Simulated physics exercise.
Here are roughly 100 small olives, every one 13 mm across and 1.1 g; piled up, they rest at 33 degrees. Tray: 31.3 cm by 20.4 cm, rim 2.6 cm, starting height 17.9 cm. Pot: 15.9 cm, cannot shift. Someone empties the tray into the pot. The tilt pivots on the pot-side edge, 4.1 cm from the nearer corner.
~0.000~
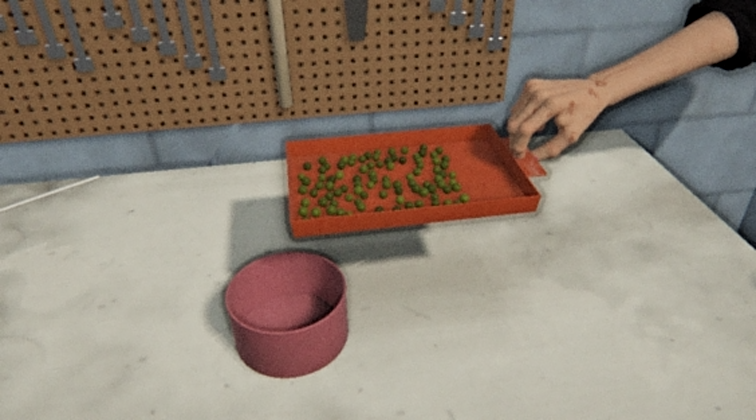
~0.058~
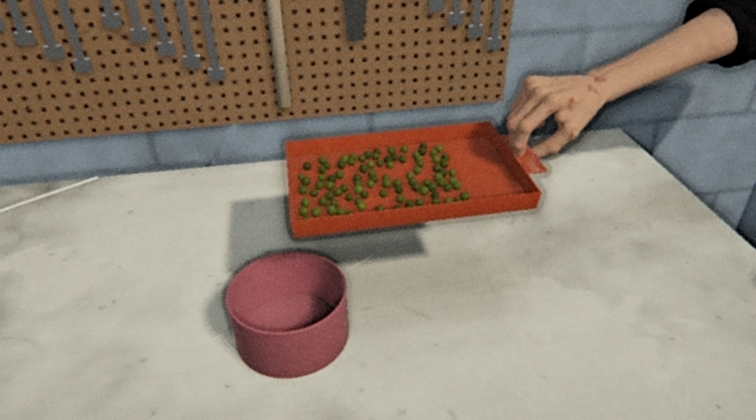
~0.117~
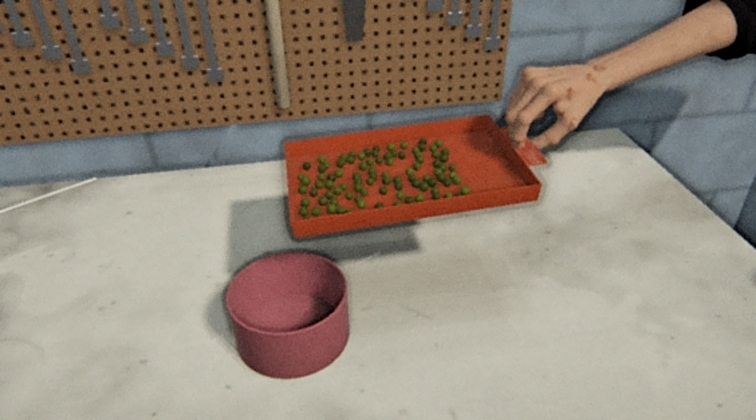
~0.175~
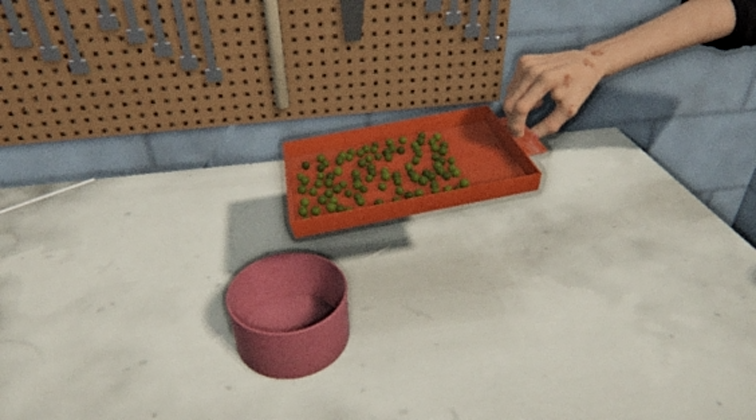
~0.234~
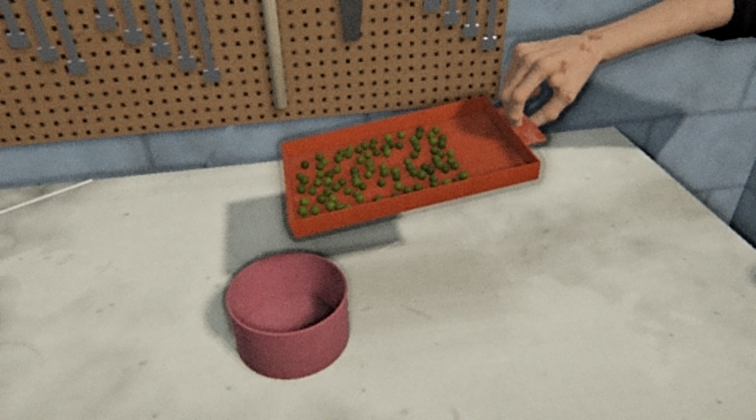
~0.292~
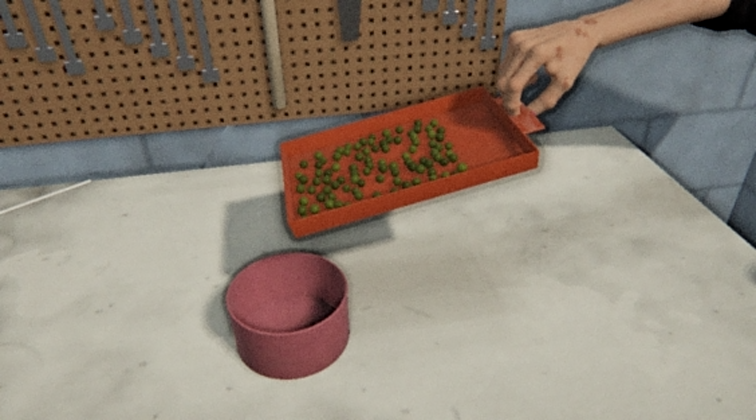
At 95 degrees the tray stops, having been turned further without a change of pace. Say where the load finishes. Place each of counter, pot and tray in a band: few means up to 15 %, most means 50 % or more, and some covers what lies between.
Counter: Most; pot: Some; tray: Few.
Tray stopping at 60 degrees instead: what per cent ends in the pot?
In that case some 0 per cent.
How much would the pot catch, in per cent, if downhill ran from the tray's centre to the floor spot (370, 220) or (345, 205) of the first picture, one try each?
First try: Around 70 percent; second try: Around 80 percent.
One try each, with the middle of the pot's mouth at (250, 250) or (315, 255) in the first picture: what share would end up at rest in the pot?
About 80 and 10 per cent.
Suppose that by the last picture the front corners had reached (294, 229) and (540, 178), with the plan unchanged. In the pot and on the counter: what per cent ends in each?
Pot 55 % / counter 45 %.
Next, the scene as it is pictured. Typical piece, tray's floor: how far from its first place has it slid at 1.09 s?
It has moved some 8 cm from its start.
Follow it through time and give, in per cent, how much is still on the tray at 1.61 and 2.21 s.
About 100, 45.
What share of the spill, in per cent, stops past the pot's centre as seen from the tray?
That comes to roughly 90 percent.
Then, at 1.09 s, tilt 51 degrees; the tray holds 100 %, the pot 0 %.
After 1.61 s, tilt 76 degrees; the tray holds 100 %, the pot 0 %.
After 2.21 s, tilt 95 degrees; the tray holds 45 %, the pot 0 %.
By 3.3 s all is still; counter 65 %, pot 35 %, tray 0 %.
